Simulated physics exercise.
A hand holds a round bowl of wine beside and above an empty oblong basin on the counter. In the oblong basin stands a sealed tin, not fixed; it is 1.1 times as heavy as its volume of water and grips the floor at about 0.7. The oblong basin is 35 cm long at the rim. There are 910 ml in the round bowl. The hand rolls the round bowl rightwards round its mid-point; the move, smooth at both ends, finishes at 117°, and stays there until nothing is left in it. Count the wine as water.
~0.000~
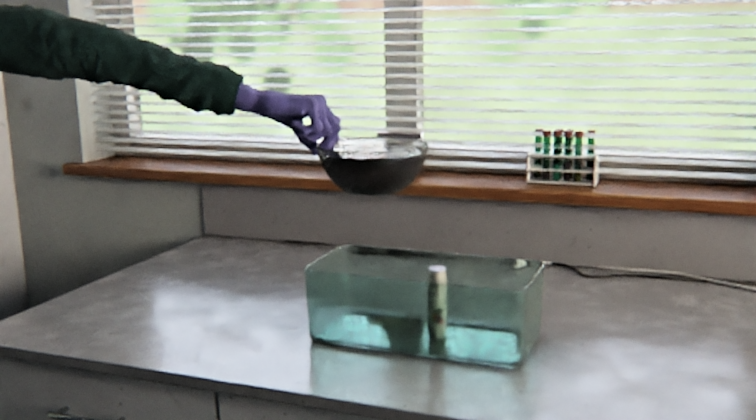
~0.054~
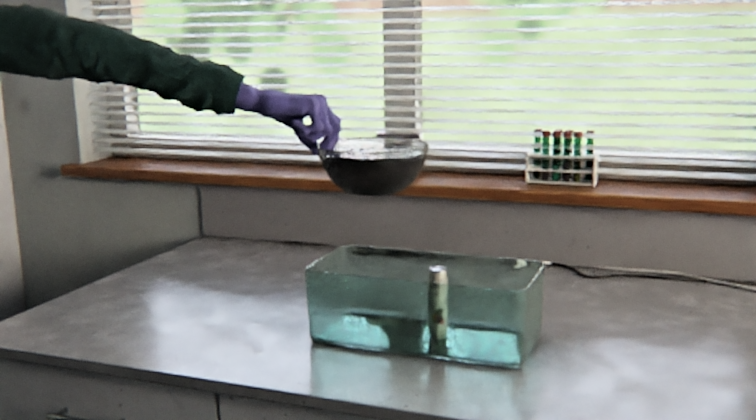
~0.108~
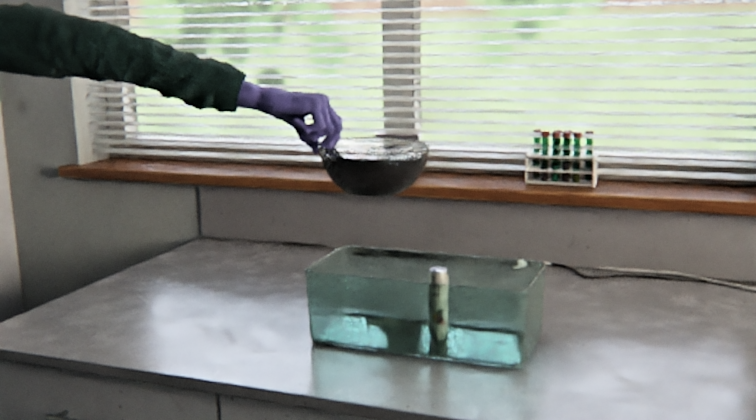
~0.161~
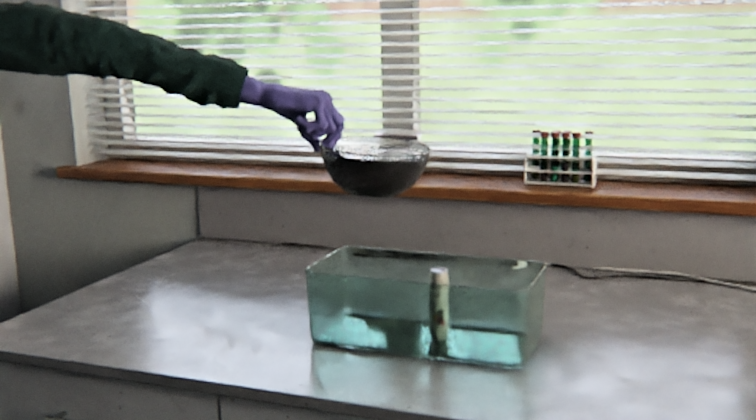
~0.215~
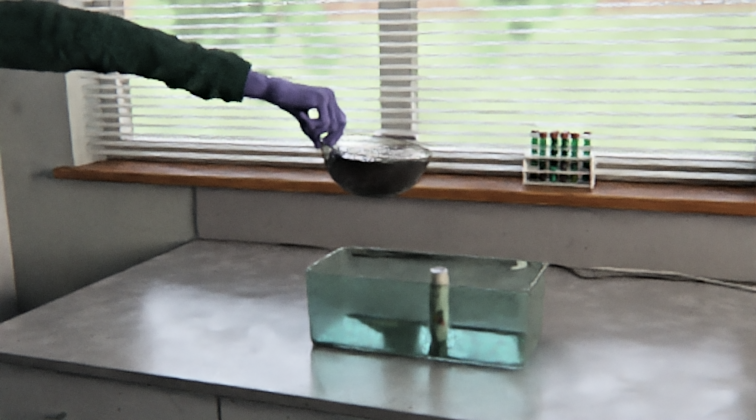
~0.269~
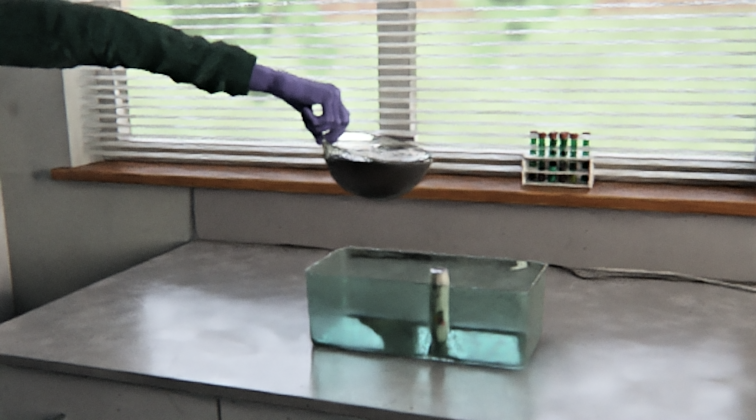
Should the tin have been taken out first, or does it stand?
It remains upright.
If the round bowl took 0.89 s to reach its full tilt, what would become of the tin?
The tin remains upright.
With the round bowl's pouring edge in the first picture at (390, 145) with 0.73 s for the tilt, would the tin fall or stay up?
Then it goes over.
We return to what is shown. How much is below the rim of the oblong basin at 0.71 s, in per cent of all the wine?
Some 34 per cent.
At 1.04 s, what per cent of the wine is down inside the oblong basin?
About 98 per cent.
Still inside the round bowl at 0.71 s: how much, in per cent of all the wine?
About 28 per cent.
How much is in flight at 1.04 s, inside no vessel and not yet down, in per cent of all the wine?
About 2 per cent.
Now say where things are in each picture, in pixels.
Tilt 0°; pouring edge (425, 148); surface from (327, 150) to (423, 154); the oblong basin's rim runs from (324, 258) to (535, 277); the tin's top is at (437, 272), in the first picture.
Tilt 1°; pouring edge (425, 149); surface from (328, 150) to (424, 154), in the second picture.
Tilt 2°; pouring edge (426, 151); surface from (328, 150) to (424, 156), in the third picture.
Tilt 5°; pouring edge (428, 153); surface from (330, 149) to (426, 157), in the fourth picture.
Tilt 8°; pouring edge (428, 157); surface from (330, 150) to (427, 158), in the fifth picture.
Tilt 13°; pouring edge (429, 162); surface from (333, 151) to (429, 158), in the sixth picture.
By 0.71 s the tilt is 71° and 28 per cent is still to pour; the tin stands where it began.
By 1.04 s the tilt is 109° and 0 per cent is still to pour; the tin stands where it began.
By 1.38 s the tilt is 117° and 0 per cent is still to pour; the tin stands where it began.
By 1.75 s the tilt is 117° and 0 per cent is still to pour; the tin stands where it began.
At rest the tin stands where it began.
